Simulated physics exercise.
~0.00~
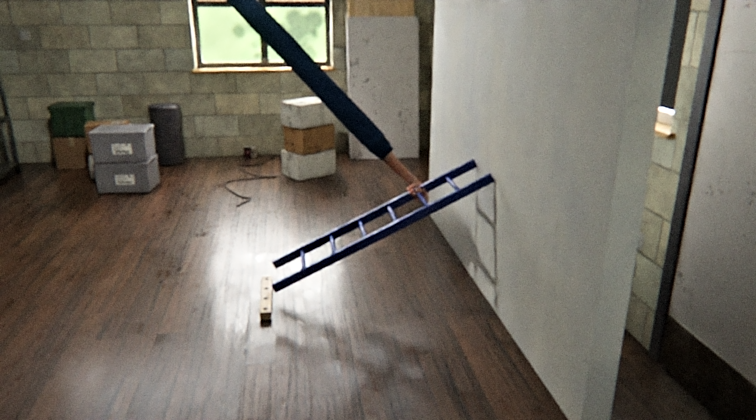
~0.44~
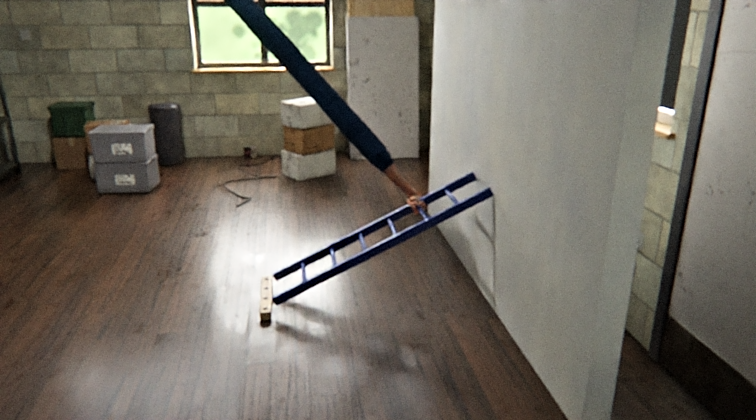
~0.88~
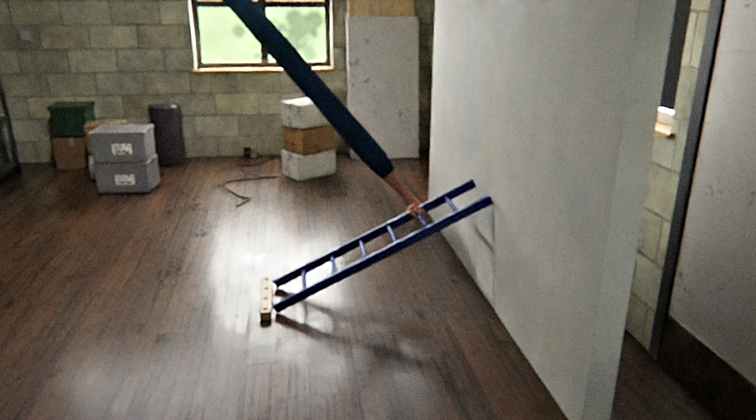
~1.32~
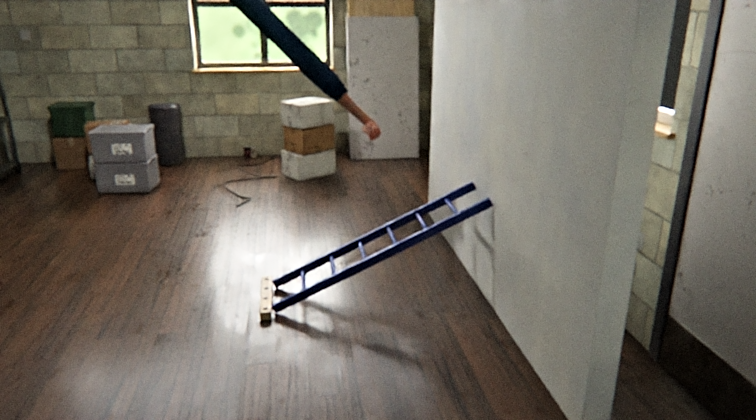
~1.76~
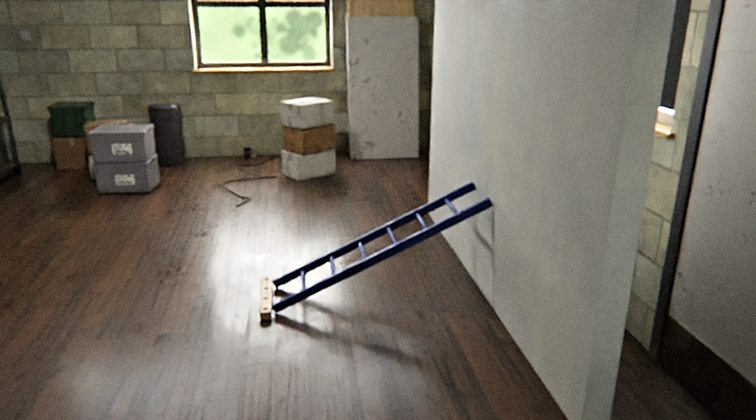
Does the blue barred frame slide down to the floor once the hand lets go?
No, it stays leaning against the pale wall with its lower end at the batten after the hand has drawn away.
